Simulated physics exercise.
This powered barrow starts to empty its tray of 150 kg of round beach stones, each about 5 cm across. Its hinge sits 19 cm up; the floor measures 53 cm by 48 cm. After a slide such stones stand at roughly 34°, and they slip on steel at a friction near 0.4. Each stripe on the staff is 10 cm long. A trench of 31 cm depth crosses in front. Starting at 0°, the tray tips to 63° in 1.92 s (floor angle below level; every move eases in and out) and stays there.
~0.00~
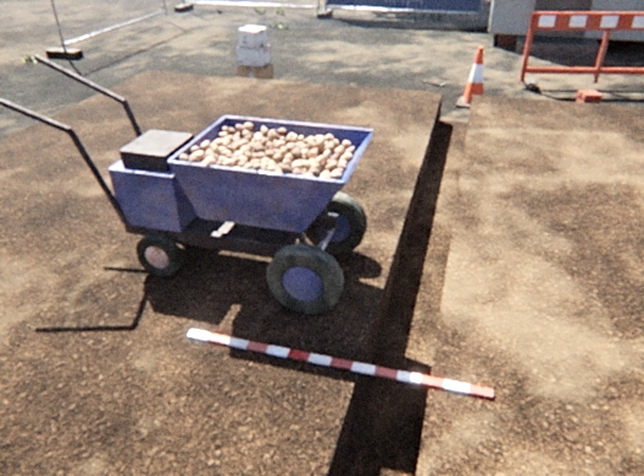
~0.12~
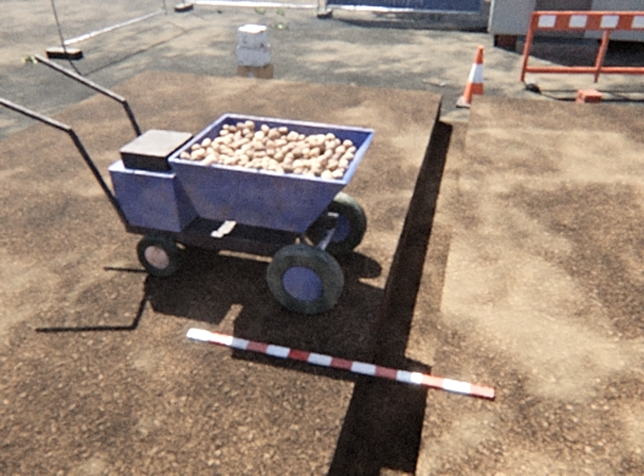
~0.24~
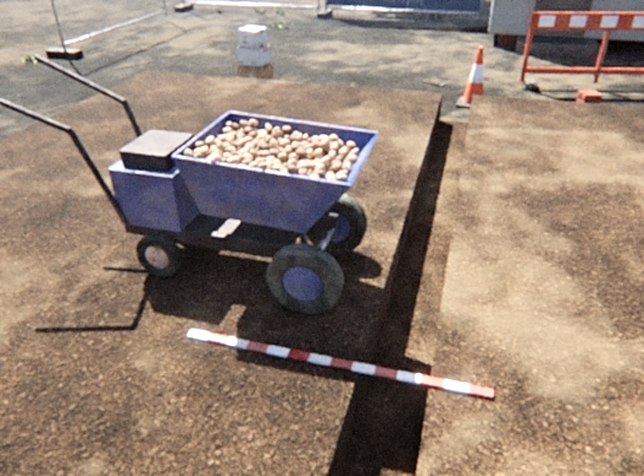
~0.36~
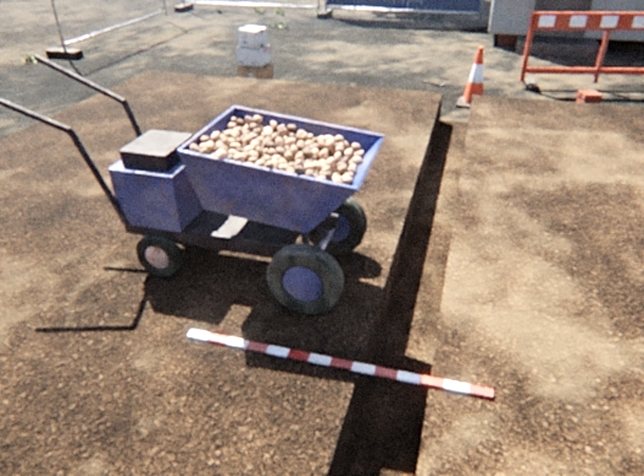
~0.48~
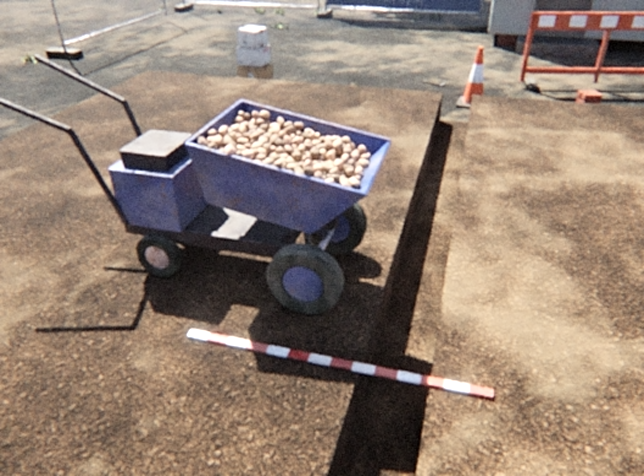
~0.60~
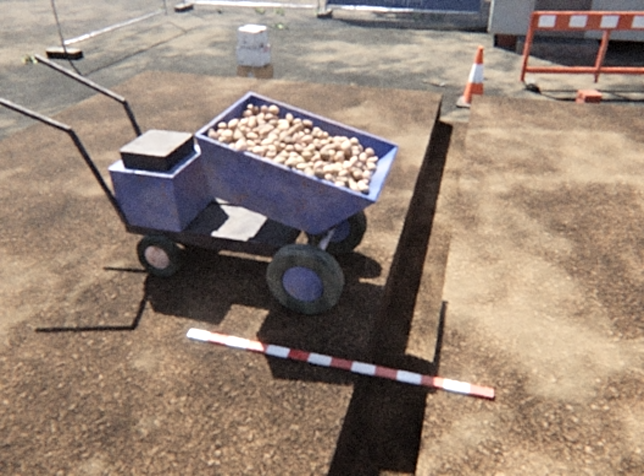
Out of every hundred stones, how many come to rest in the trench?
Some 33 per cent of it.
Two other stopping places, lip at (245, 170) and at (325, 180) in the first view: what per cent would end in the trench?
First some 65, then 50 per cent.
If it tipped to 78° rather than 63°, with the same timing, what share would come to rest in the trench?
Then about 35 per cent.
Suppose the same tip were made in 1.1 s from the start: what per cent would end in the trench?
In that case some 30 per cent.
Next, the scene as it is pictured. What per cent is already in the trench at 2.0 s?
About 0 per cent by then.
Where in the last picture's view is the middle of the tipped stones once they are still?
Their middle is at about (467, 298).
After 1.4 s the floor is at 53°; 99 % in the tray; the foremost stones are at (440, 251).
After 2.0 s the floor is at 63°; 63 % in the tray, 2 % in the trench, 35 % past the trench; the foremost stones are at (550, 313).
After 2.4 s the floor is at 63°; 42 % in the tray, 6 % in the trench, 52 % past the trench; the foremost stones are at (626, 328).
After 4.3 s the floor is at 63°; 13 % in the tray, 33 % in the trench, 54 % past the trench; the foremost stones are past the picture's edge.
